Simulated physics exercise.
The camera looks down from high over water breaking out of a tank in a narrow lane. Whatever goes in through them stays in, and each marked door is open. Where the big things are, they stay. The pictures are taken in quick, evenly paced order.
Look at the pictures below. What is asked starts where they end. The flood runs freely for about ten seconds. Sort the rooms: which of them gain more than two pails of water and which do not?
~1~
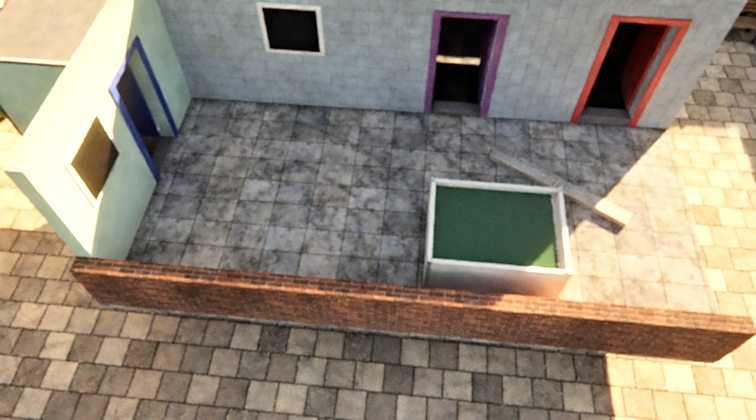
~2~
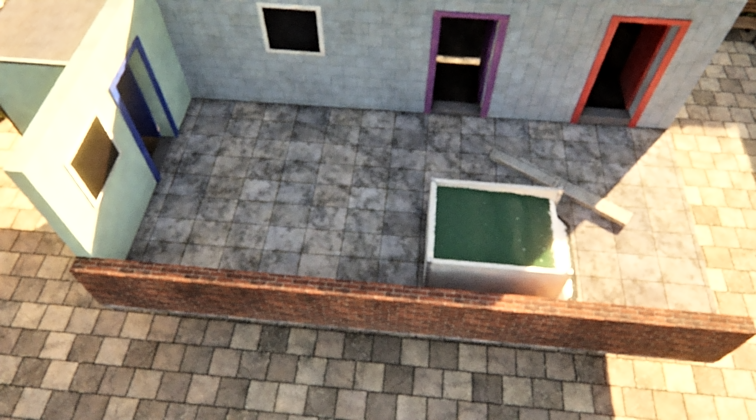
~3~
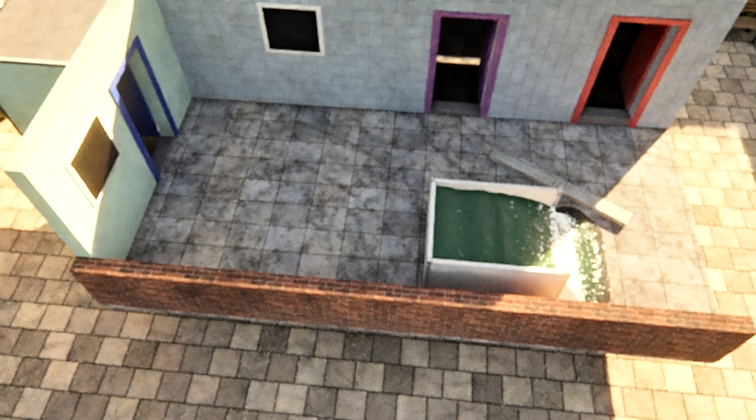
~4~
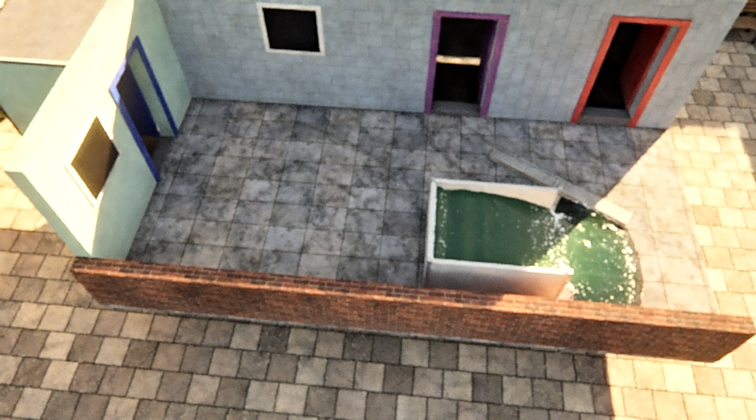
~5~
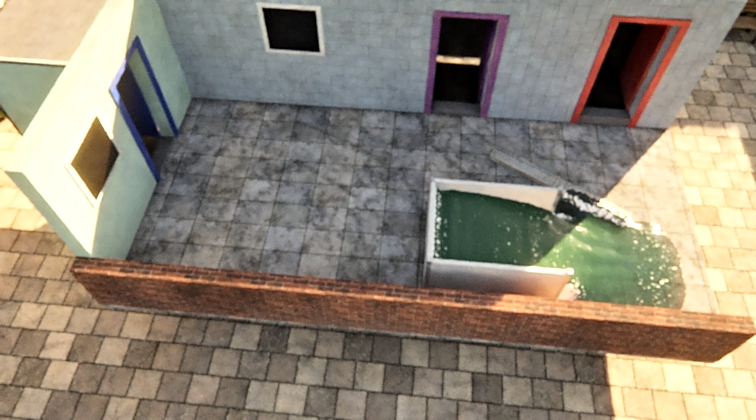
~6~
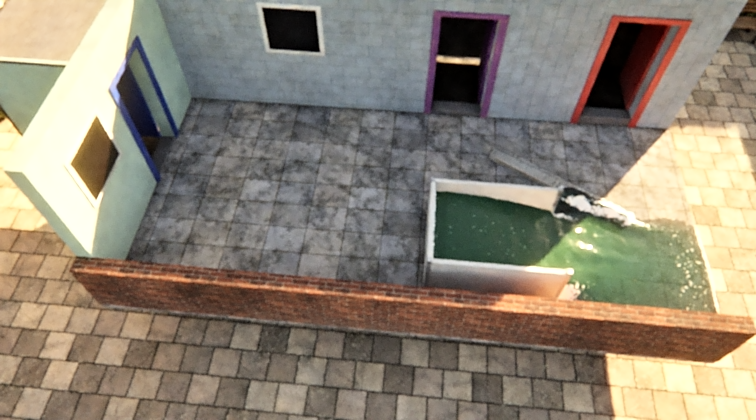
The red door gains no more; the blue door gains no more; the purple door gains no more.
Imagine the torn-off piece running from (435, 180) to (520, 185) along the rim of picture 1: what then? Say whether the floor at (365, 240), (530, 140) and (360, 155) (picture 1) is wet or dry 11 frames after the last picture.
Going through them one by one, I'd say high and dry, then waterlogged, then waterlogged.
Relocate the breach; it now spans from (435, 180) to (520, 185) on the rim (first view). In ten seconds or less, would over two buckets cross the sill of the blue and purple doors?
Blue door goes past it, purple door goes past it.
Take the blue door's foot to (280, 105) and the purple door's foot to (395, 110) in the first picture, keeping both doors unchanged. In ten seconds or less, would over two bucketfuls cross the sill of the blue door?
Well, the blue door doesn't reach it, as it turns out.
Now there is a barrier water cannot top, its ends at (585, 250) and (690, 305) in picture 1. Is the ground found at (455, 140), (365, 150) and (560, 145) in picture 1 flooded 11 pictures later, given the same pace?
Reading them off in sequence: Spared, spared, swamped.
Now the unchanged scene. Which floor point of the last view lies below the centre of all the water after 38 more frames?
Roughly (543, 244).
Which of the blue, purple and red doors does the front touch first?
Result: The red door.
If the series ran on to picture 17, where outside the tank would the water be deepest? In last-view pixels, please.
Look near (608, 222).
A moment on, water covers 20 % of the floor; the red door not reached, the blue door not reached, the purple door not reached.
Next, water covers 25 % of the floor; the red door wet at the sill, nothing in, the blue door not reached, the purple door not reached.
Then, water covers 20 % of the floor; the red door wet at the sill, nothing in, the blue door not reached, the purple door not reached.
Later, water covers 20 % of the floor; the red door wet at the sill, nothing in, the blue door not reached, the purple door not reached.
In the end, water covers 15 % of the floor; the red door wet at the sill, nothing in, the blue door not reached, the purple door not reached.
